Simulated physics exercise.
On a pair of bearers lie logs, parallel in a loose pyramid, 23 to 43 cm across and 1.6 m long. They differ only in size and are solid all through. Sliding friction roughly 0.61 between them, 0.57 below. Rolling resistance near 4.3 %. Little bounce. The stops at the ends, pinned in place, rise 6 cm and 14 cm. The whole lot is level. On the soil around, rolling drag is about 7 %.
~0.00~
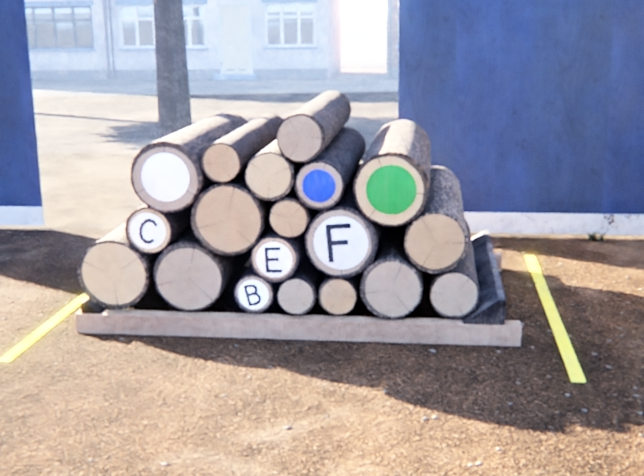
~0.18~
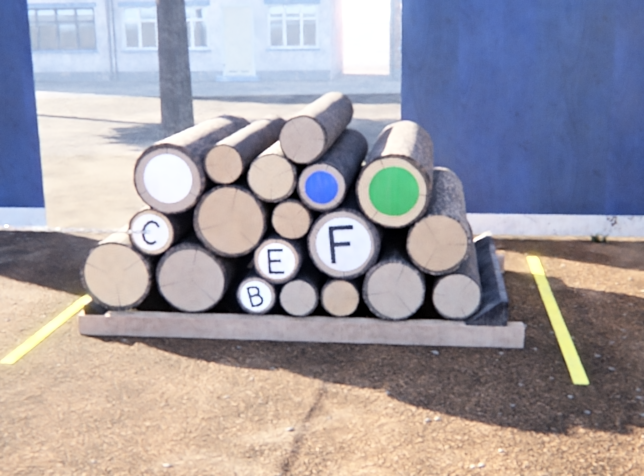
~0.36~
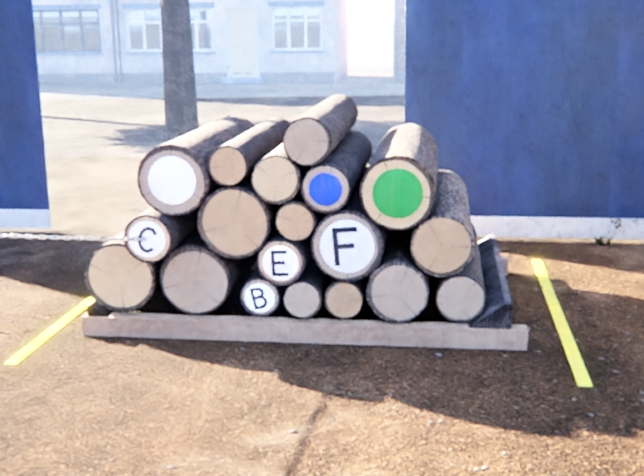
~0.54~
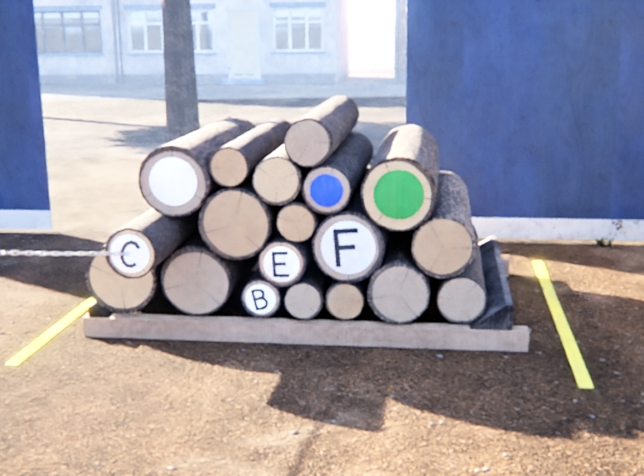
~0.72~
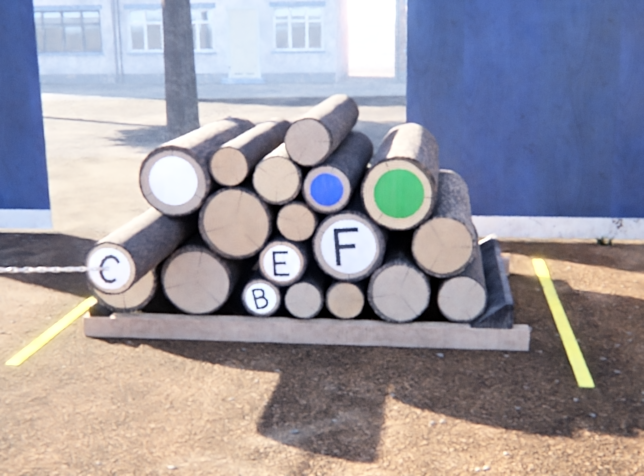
On bare ground in front of blue panels, a loose pyramid of logs, some marked with letters or coloured discs, rests still on a low wooden base. A pale rope or chain then appears from the left at log C, which slides out leftward and down across the log below, while the others stay in place.
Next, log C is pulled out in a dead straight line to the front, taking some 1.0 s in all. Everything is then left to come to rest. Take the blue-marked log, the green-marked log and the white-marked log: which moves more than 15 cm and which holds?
Blue holds; green holds; white moves.
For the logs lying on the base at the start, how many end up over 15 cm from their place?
Total: 0.
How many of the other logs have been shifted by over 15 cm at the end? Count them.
2.
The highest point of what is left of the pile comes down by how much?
Some 0 cm lower.
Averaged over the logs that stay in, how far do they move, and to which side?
Some 0 cm leftwards.
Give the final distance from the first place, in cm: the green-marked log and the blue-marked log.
For the green-marked log it's 0, and for the blue-marked log it's 0.
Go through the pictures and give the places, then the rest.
In the first picture, 19 logs, 7 on the base, highest (301, 138); blue (319, 186), green (391, 190), white (165, 177), B (254, 294), E (274, 260), F (341, 243), C (148, 231); left chock (6 cm) (82, 303); right chock (14 cm) (501, 300); lines (42, 331) and (566, 347).
Log C has not moved yet, at (151, 232); the rest still, in the second picture.
Log C is 13 cm out, at (147, 239); the rest still, in the third picture.
Log C is 44 cm out, at (130, 254); the rest still, in the fourth picture.
Log C is 74 cm out, at (110, 269); the rest still; blue (327, 190), green (399, 194), white (173, 181), in the fifth picture.
After 1.39 s, 0 now displaced over 15 cm; blue in place; green in place; white 4 cm left and 7 cm down.
After 1.53 s, 1 now displaced over 15 cm; blue in place; green in place; white 12 cm left and 23 cm down.
After 1.70 s, 1 now displaced over 15 cm; blue in place; green in place; white 22 cm left and 20 cm down.
After 1.89 s, 1 now displaced over 15 cm; blue in place; green in place; white 25 cm left and 19 cm down.
At rest by 2.4 s, 2 moved over 15 cm; not one across the yellow lines; blue in place; green in place; white 22 cm left and 20 cm down; top of the pile 1.3 m high, from 1.3 m.
